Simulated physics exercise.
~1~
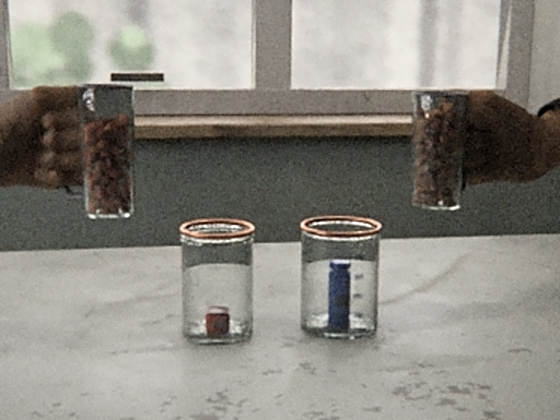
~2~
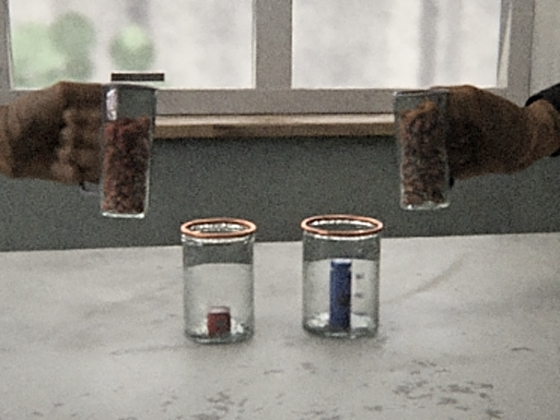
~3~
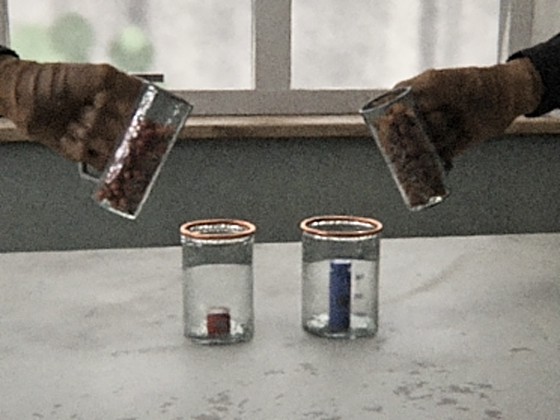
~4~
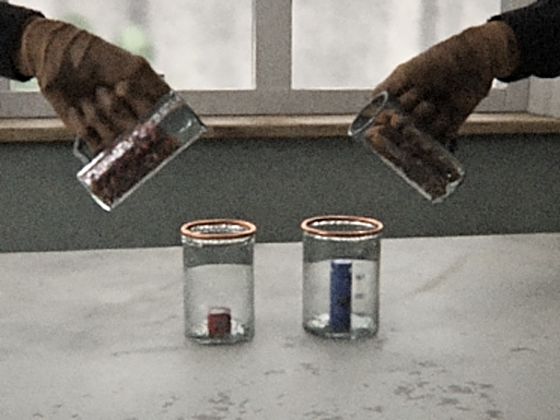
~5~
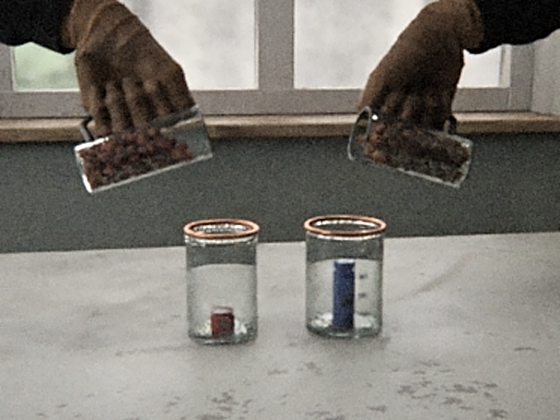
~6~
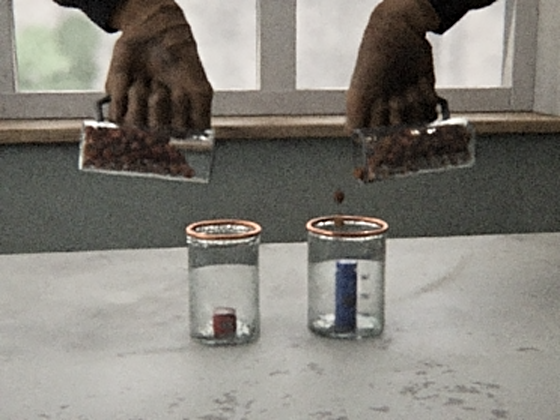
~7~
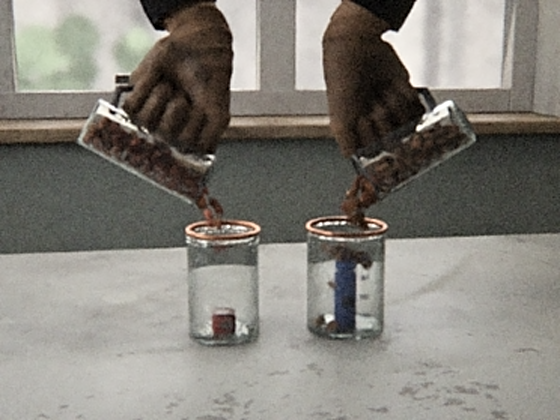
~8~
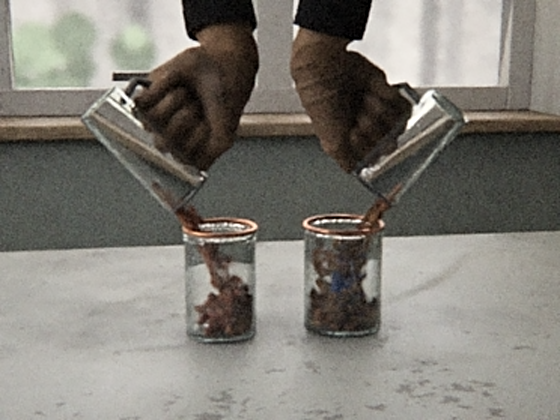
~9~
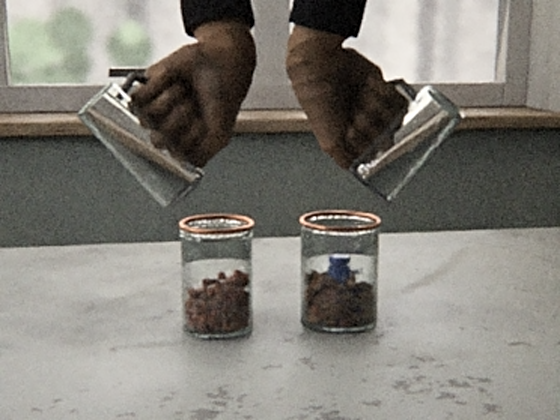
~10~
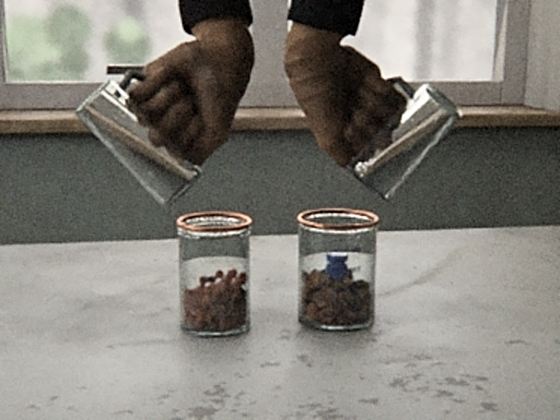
The clip opens on two hands holding clear cups of loose, reddish-brown pieces above two clear containers with orange rims, a short red object standing in the left one and a taller blue object in the right. The hands move inward and tip the cups onto their sides. A few pieces drop into the right container first, then both cups pour steadily. The pieces pile up around the objects until both cups are empty. At the end, each container is about half full, with the red object buried and the blue one's top still showing.
